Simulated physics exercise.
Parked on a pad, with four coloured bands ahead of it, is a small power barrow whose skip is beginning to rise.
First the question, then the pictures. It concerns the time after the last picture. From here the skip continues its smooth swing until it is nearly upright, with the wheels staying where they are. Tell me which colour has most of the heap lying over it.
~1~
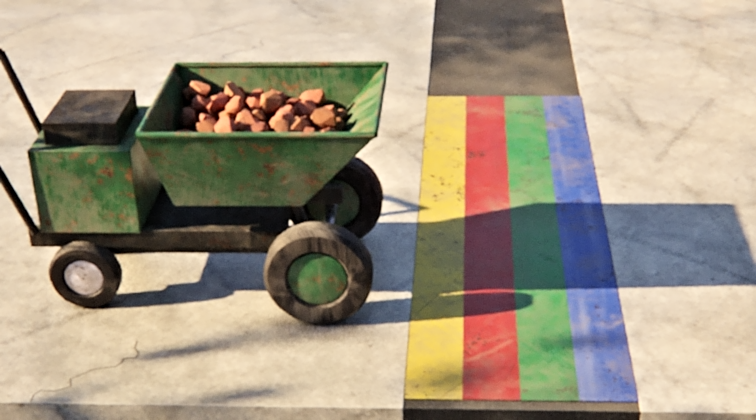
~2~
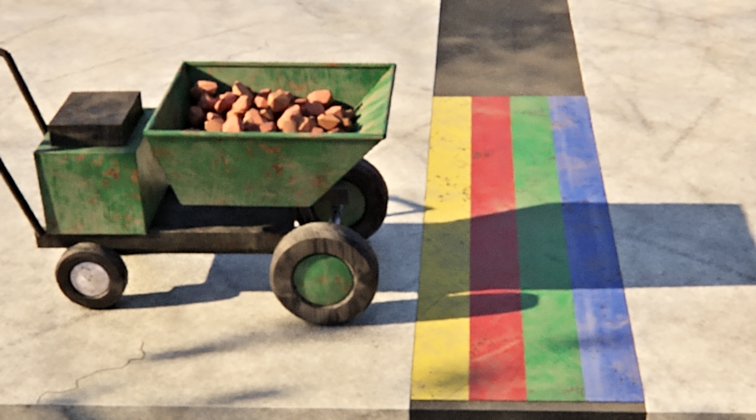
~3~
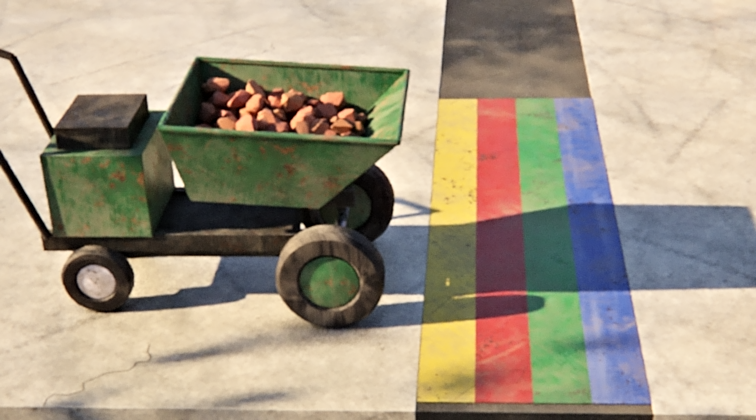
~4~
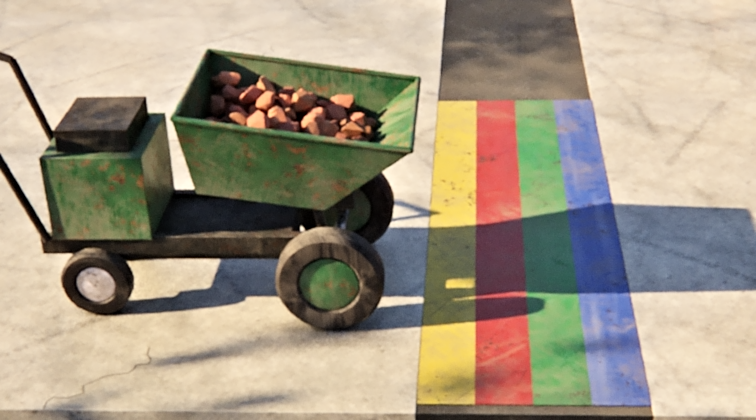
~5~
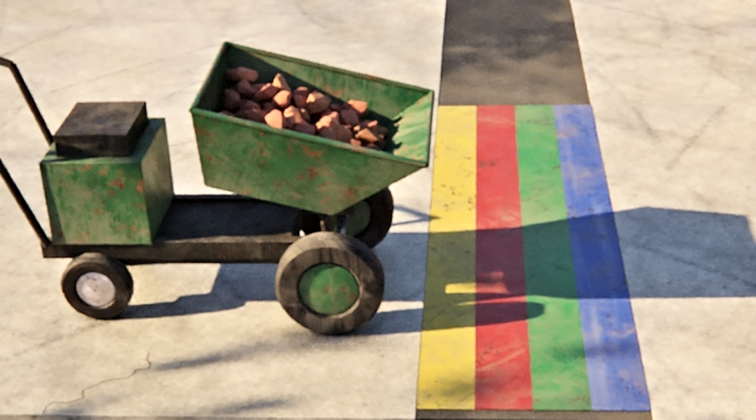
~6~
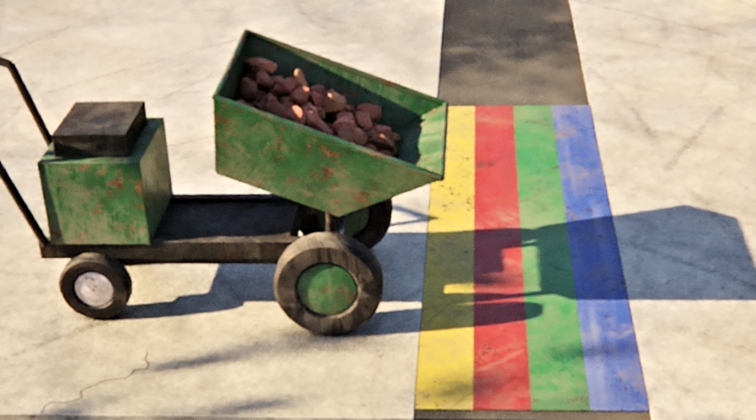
Most of the heap lies over green.
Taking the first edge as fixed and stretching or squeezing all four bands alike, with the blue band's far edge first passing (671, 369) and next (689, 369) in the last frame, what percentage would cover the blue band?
10 and 10 in a hundred.
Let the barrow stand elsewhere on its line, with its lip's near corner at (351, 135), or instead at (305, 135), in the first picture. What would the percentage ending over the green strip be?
30 % and 20 %.
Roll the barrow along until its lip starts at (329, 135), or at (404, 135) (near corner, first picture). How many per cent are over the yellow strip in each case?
About 10 % and 0 %.
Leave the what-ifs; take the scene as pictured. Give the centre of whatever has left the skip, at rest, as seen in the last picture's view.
It settles centred around (564, 282).
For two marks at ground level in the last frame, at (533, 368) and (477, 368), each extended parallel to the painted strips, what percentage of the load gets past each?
Close to 60 % and 80 %, in that order.
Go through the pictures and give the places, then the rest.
In the first frame, lip of the skip (375, 135), level; top of the load (244, 119), lumps of rubble; yellow strip (435, 352); red strip (490, 353); green strip (546, 353); blue strip (602, 354).
In the second frame, lip of the skip (383, 137), tipped barely; top of the load (252, 119).
In the third frame, lip of the skip (398, 143), tipped barely; top of the load (249, 114).
In the fourth frame, lip of the skip (410, 151), tipped a little; top of the load (258, 111).
In the fifth frame, lip of the skip (426, 165), tipped clearly; top of the load (273, 109).
In the sixth frame, lip of the skip (442, 178), tipped clearly; top of the load (264, 111); yellow strip (446, 362); red strip (501, 363); green strip (557, 363); blue strip (613, 363).
Just after the last frame, skip tipped steeply; every one in the skip.
A moment on, skip tipped right over; roughly two thirds in the skip; about a tenth over the red strip; roughly a quarter over the green strip; about a tenth over the blue strip; just a few off the paint.
Further on, skip tipped right over; roughly a quarter in the skip; just a few over the yellow strip; about a tenth over the red strip; roughly a third over the green strip; about a tenth over the blue strip; about a tenth off the paint.
When it is over, skip tipped right over; roughly a quarter in the skip; not one over the yellow strip; about a tenth over the red strip; roughly a third over the green strip; about a tenth over the blue strip; about a tenth off the paint.
